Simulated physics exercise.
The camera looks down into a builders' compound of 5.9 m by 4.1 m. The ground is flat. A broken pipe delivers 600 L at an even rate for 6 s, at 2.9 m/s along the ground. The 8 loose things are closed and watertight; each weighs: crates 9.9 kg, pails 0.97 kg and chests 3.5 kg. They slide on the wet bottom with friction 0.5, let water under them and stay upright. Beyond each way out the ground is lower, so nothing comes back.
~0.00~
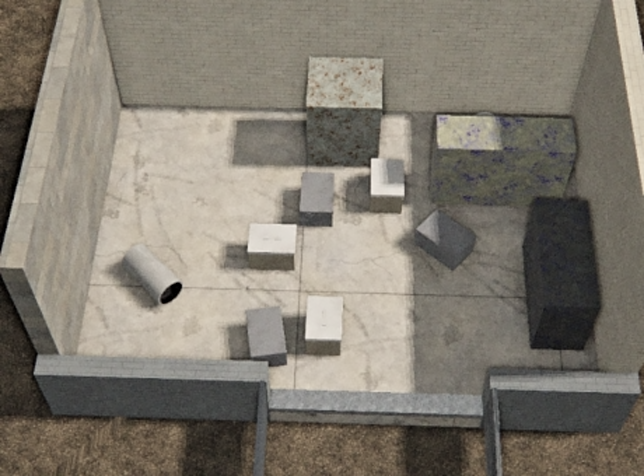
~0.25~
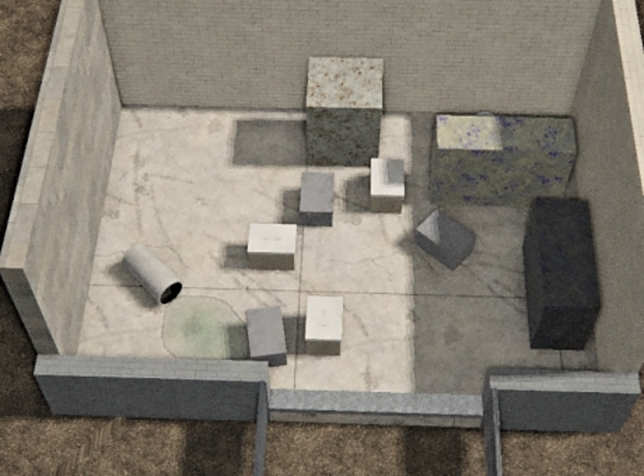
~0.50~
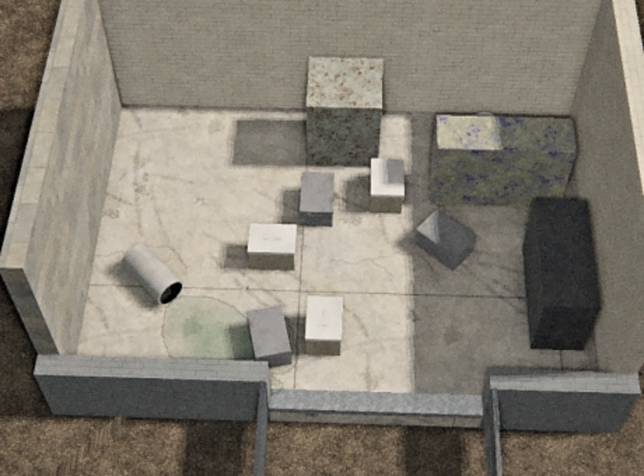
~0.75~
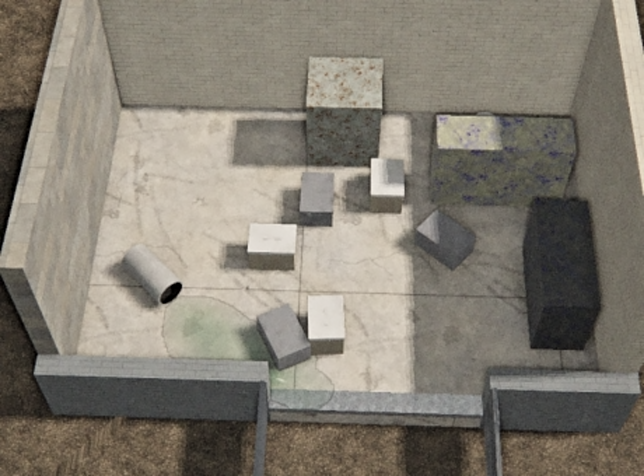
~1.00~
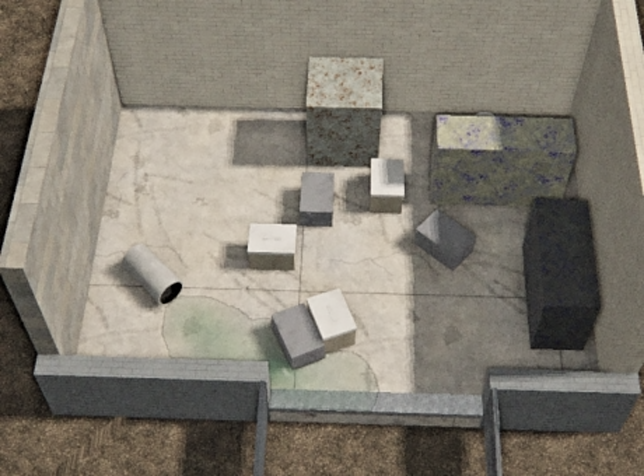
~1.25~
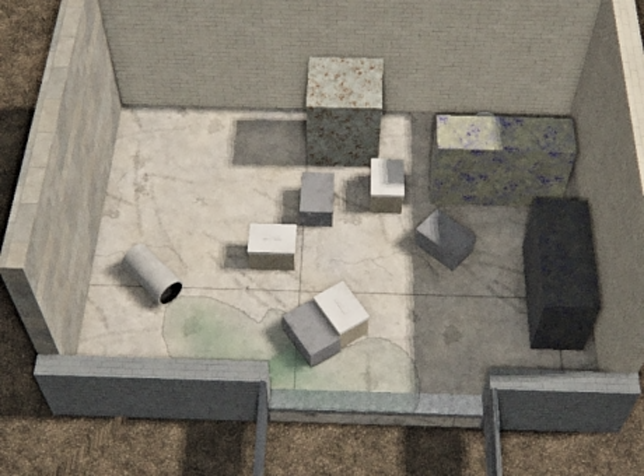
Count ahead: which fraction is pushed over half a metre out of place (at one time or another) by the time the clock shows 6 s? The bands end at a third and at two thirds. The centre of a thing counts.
That comes to not even a third.
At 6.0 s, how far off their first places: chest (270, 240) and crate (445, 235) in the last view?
In turn: 0 cm, 0 cm.
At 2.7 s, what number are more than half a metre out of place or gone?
By then 2.
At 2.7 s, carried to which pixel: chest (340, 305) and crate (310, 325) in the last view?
Around (359, 287) and (336, 313).
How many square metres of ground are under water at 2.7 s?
Roughly 6.0 m2.
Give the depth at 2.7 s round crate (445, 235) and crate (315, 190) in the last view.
About 0 and 0 cm.
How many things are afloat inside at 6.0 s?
0 of them.
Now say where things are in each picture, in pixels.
In the first picture, a crate at (266, 331) rests on the ground; a chest at (324, 318), on the bottom; water covers 0.0 m2; 0 of 8 have shifted.
In the second picture, a crate at (266, 331) rests on the ground; a chest at (324, 318) rests on the ground; 0.7 m2 under water; 0 of 8 have shifted.
In the third picture, a crate at (269, 331), on the bottom, 3 cm from its start; a chest at (324, 318), on the bottom; water covers 1.0 m2; 0 of 8 have shifted.
In the fourth picture, a crate at (283, 330), on the bottom, 20 cm from its start; a chest at (326, 317), on the bottom; 1.4 m2 under water; 1 of 8 have shifted.
In the fifth picture, a crate at (298, 330) rests on the ground, 36 cm from its start; a chest at (331, 313), on the bottom, 10 cm from its start; 1.8 m2 under water; 2 of 8 have shifted.
In the sixth picture, a crate at (311, 327), on the bottom, 51 cm from its start; a chest at (341, 307), on the bottom, 24 cm from its start; water covers 2.4 m2; 2 of 8 have shifted.
After 1.8 s 2 of 8 are over 50 cm from their spots; 0 afloat.
After 2.7 s 2 of 8 are over 50 cm from their spots; 0 afloat.
After 4.2 s 2 of 8 are over 50 cm from their spots; 0 afloat.
After 6.0 s 2 of 8 are over 50 cm from their spots, and 2 have been at some point; 0 afloat.
